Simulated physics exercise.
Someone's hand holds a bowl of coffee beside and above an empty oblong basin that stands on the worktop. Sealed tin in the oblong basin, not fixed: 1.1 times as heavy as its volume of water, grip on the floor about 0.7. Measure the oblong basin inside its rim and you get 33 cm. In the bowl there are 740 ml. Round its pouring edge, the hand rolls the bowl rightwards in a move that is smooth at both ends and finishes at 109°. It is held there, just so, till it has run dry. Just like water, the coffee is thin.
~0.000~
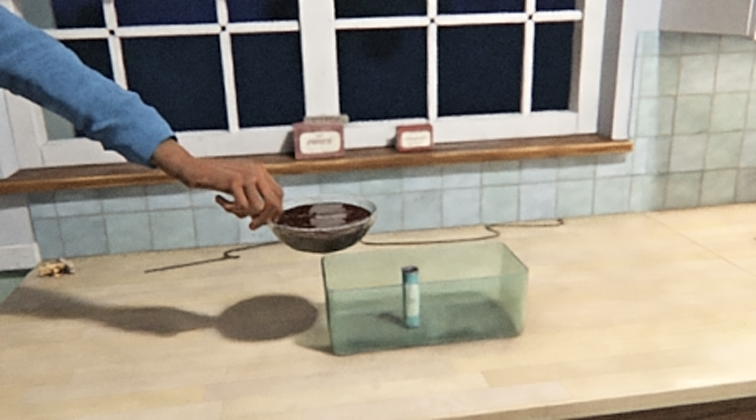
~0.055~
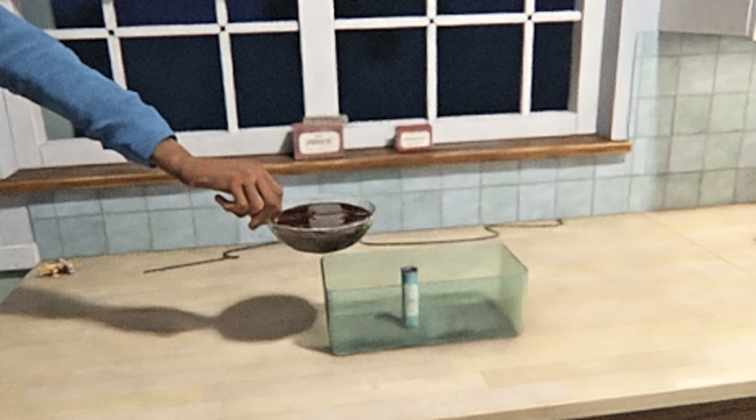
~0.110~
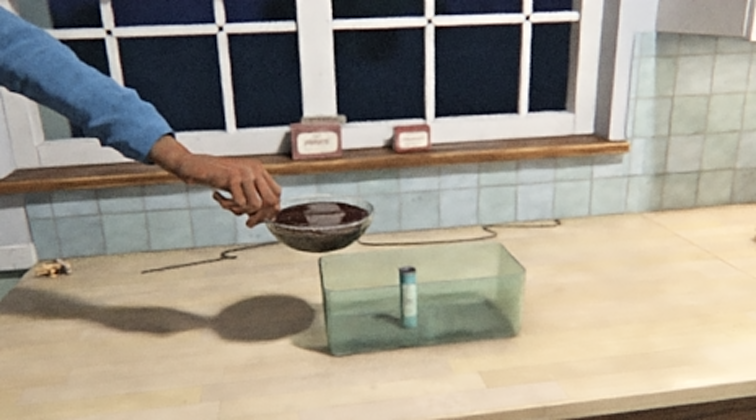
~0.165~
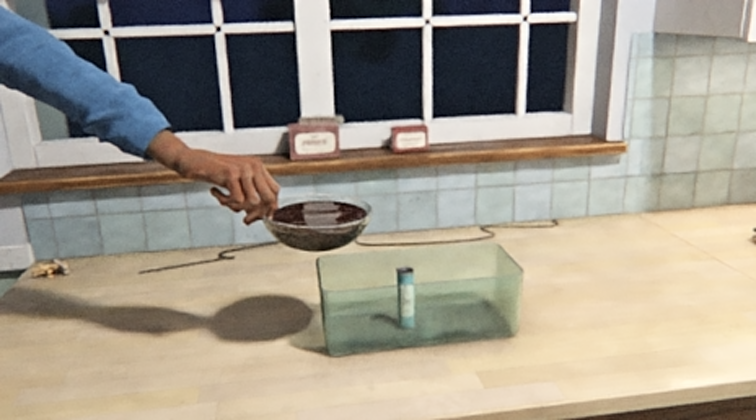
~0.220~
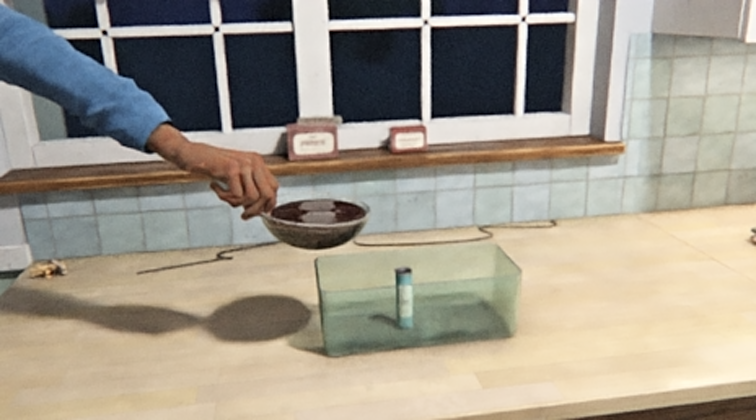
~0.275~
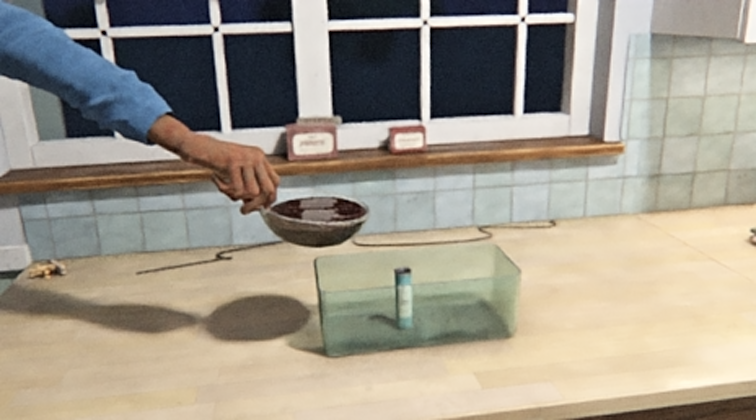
In this clip, a hand in a blue sleeve holds a glass bowl of dark liquid beside and above an oblong, greenish see-through basin with a small tin standing in it, and the bowl tilts very slightly toward the right.
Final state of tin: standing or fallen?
Standing.
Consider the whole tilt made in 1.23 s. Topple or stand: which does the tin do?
Outcome - the tin remains standing.
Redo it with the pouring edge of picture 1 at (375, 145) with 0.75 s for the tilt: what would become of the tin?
Then the tin comes down.
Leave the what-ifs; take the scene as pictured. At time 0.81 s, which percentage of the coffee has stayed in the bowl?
I'd put it near 32 percent.
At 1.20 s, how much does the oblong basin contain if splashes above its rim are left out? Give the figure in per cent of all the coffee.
I'd say roughly 96 in a hundred of it.
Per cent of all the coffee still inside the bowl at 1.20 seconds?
0 per cent or so.
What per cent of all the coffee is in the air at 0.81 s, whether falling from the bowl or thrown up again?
Roughly 38 %.
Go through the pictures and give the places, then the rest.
The first frame shows tilt 0°; pouring edge (376, 208); surface from (270, 220) to (373, 212); the oblong basin's rim runs from (324, 274) to (515, 257); the tin's top is at (410, 272).
The second frame shows tilt 0°; pouring edge (375, 209); surface from (269, 220) to (372, 212).
The third frame shows tilt 1°; pouring edge (373, 209); surface from (267, 219) to (370, 212).
The fourth frame shows tilt 3°; pouring edge (371, 209); surface from (266, 217) to (368, 211).
The fifth frame shows tilt 5°; pouring edge (369, 210); surface from (264, 216) to (367, 210).
The sixth frame shows tilt 8°; pouring edge (369, 210); surface from (264, 213) to (367, 208).
By 0.81 s the tilt is 58° and 32 per cent is still to pour; the tin stands where it began.
By 1.20 s the tilt is 96° and 0 per cent is still to pour; the tin stands where it began.
By 1.61 s the tilt is 109° and 0 per cent is still to pour; the tin stands where it began.
By 2.06 s the tilt is 109° and 0 per cent is still to pour; the tin stands where it began.
At rest the tin stands where it began.
